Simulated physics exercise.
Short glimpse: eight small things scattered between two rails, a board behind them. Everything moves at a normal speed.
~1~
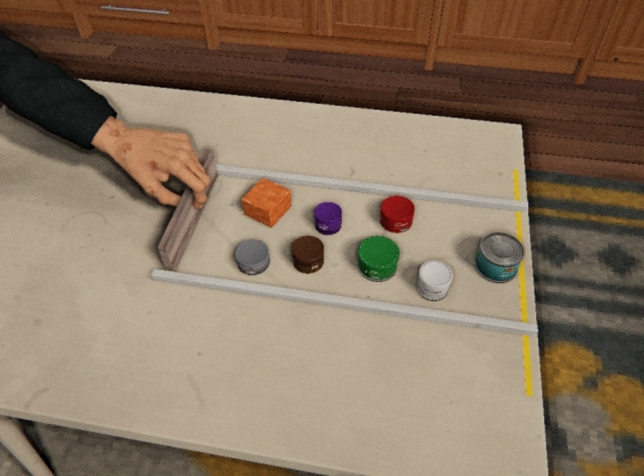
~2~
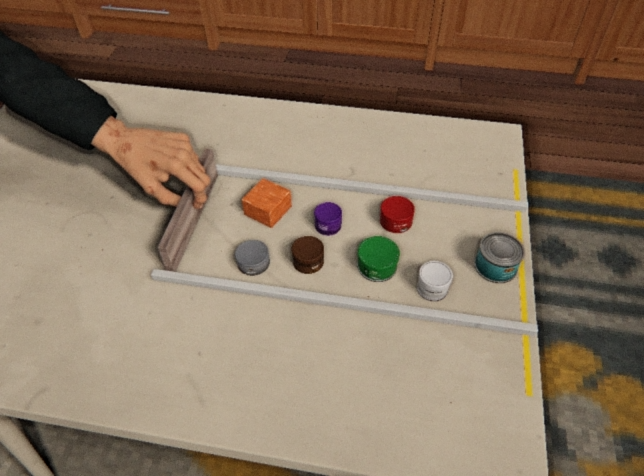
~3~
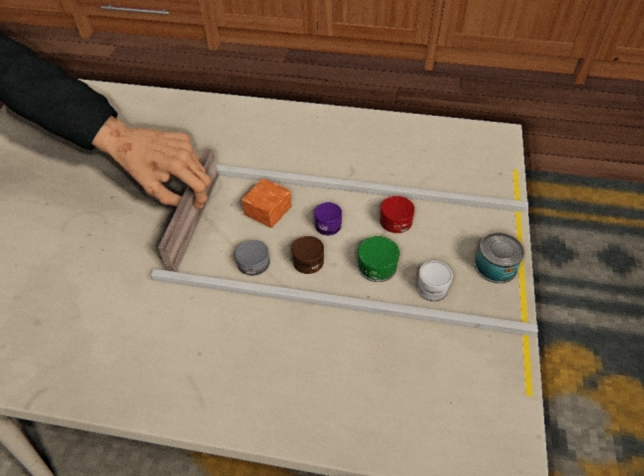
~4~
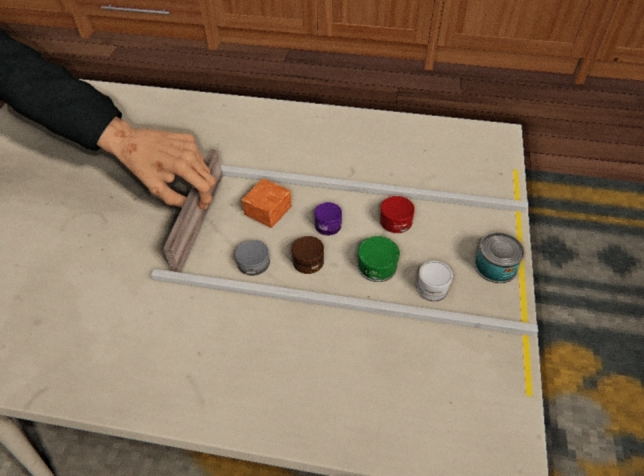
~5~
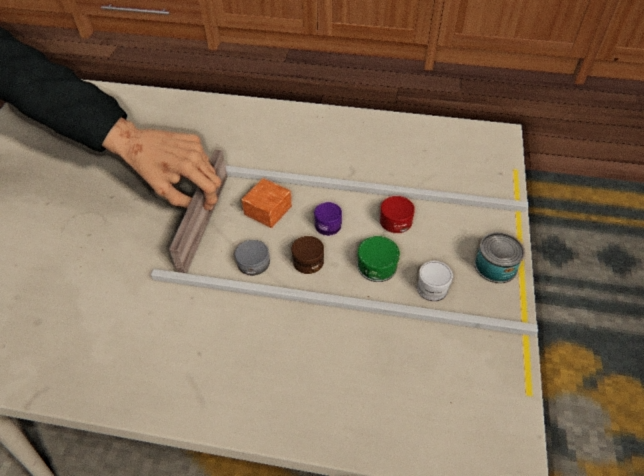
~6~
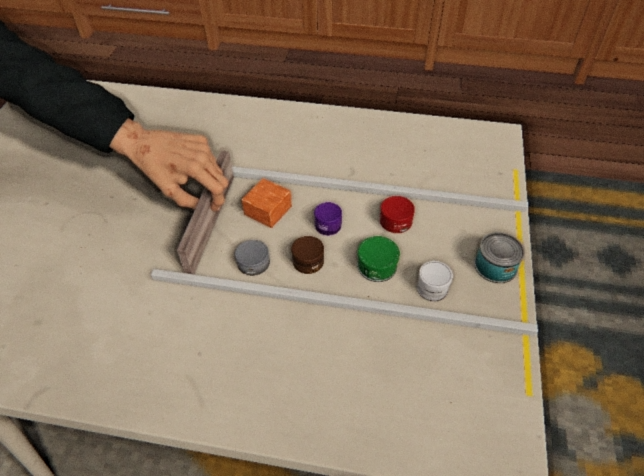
Hand slowly sliding a wooden board slightly right between two rails on a table, with eight small colourful objects sitting still.
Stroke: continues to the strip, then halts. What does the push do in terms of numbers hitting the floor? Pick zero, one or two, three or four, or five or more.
It sends five or more to the floor.
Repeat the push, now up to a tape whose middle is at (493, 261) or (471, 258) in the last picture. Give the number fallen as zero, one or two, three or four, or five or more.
Place by place, the count is five or over and then just one or two.
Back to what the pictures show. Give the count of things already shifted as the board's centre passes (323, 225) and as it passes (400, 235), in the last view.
At the first spot the count is 6, and at the second it is 7.
A little later, none off yet; turquoise pot at rest near (499, 258); white tin at rest near (434, 281); red tub shifted a little near (410, 213).
When it is over, the number that fall off is five or more; down, orange block, grey tub, brown tub, purple tub, green tin, red tub, white tin and turquoise pot.
